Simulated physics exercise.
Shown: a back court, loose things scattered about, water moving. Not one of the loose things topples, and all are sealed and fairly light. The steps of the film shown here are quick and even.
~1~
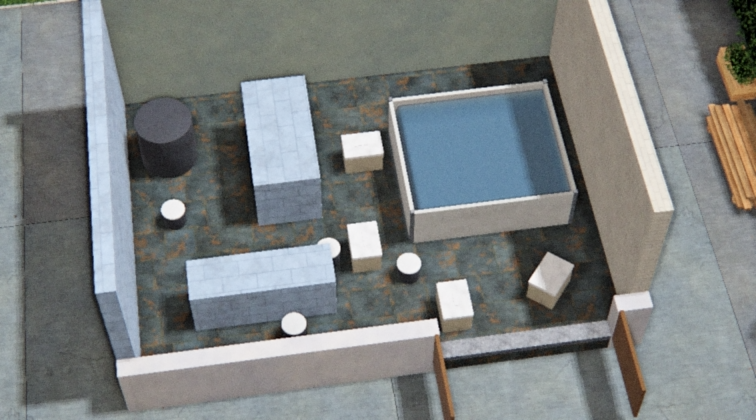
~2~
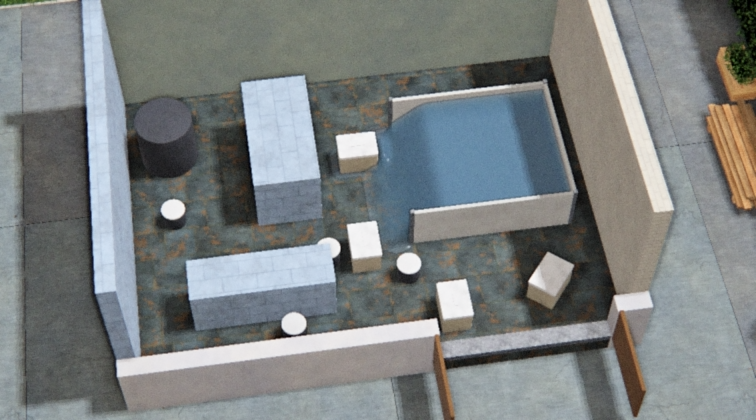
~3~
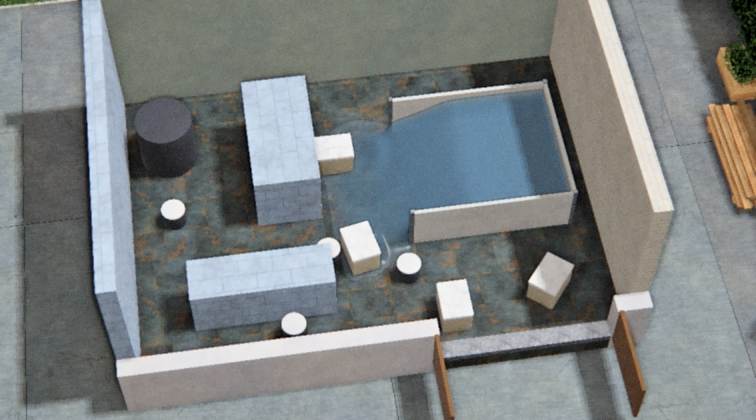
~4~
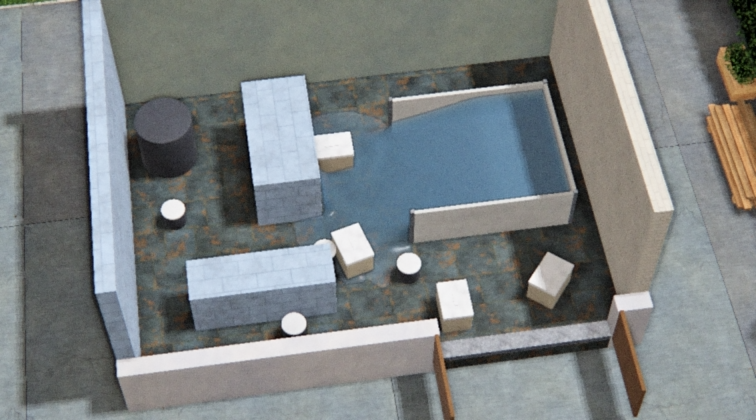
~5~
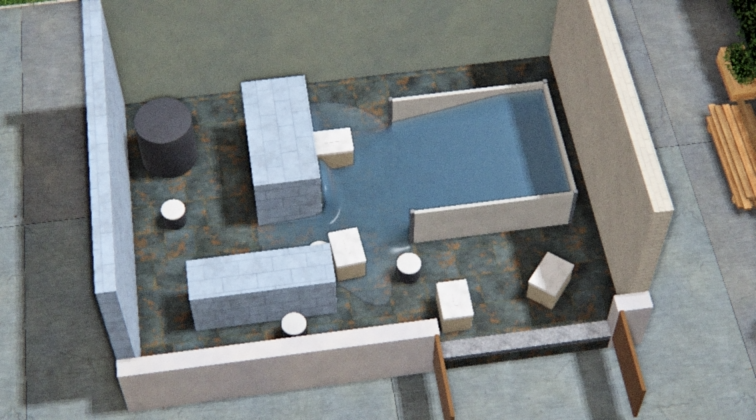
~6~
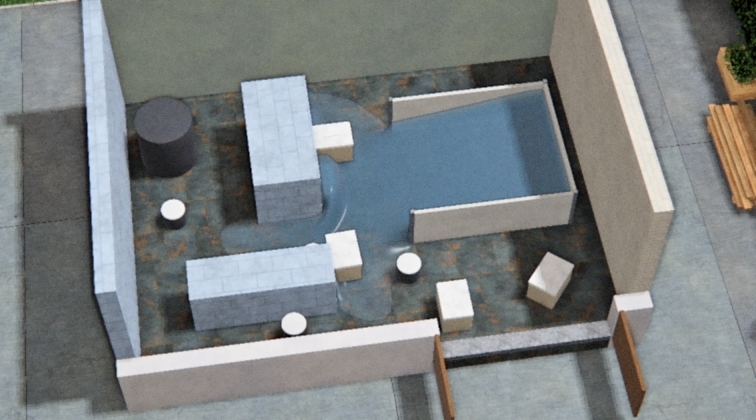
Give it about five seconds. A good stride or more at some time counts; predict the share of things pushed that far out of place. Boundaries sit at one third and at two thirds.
Share shifted well: High, two thirds plus.
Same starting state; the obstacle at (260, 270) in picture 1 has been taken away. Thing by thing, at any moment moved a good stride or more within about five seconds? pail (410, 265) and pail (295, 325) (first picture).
The first one stopped shy and the second one covered that distance.
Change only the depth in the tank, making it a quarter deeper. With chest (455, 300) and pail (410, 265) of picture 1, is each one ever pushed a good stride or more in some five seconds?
Covered that distance; fell short of it.
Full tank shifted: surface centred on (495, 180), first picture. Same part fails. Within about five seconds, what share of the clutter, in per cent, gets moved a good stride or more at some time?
About 100 per cent.
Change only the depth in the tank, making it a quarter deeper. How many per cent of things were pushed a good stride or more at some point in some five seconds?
Roughly 90 in a hundred.
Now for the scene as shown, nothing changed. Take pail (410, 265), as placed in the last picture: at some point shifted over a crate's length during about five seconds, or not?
Result: Below that mark.
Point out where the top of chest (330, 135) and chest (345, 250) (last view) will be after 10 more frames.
My guess is around (324, 62) and around (418, 307).
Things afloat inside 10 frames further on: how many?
That number is 2.
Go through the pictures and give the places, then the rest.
The first frame shows a chest at (362, 144) rests on the ground; a chest at (365, 240), on the bottom; 0 of 8 have shifted.
The second frame shows a chest at (357, 145), on the bottom, close to its start; a chest at (365, 240) rests on the ground; 1 of 8 have shifted.
The third frame shows a chest at (333, 147) rests on the ground, a stride from its start; a chest at (360, 241), on the bottom, close to its start; 2 of 8 have shifted.
The fourth frame shows a chest at (333, 145) floats, a stride from its start; a chest at (353, 243), on the bottom, close to its start; 3 of 8 have shifted.
The fifth frame shows a chest at (332, 141) floats, a stride from its start; a chest at (347, 247), on the bottom, close to its start; 3 of 8 have shifted.
The sixth frame shows a chest at (332, 135), afloat, a stride from its start; a chest at (344, 249), afloat, a stride from its start; 3 of 8 have shifted.
A moment on, 2 of 8 are well off their spots; 2 afloat.
Next, 3 of 8 are well off their spots; 2 afloat.
Later, 5 of 8 are well off their spots; 4 afloat.
In the end, 7 of 8 are well off their spots, and 7 have been at some point; 7 afloat.
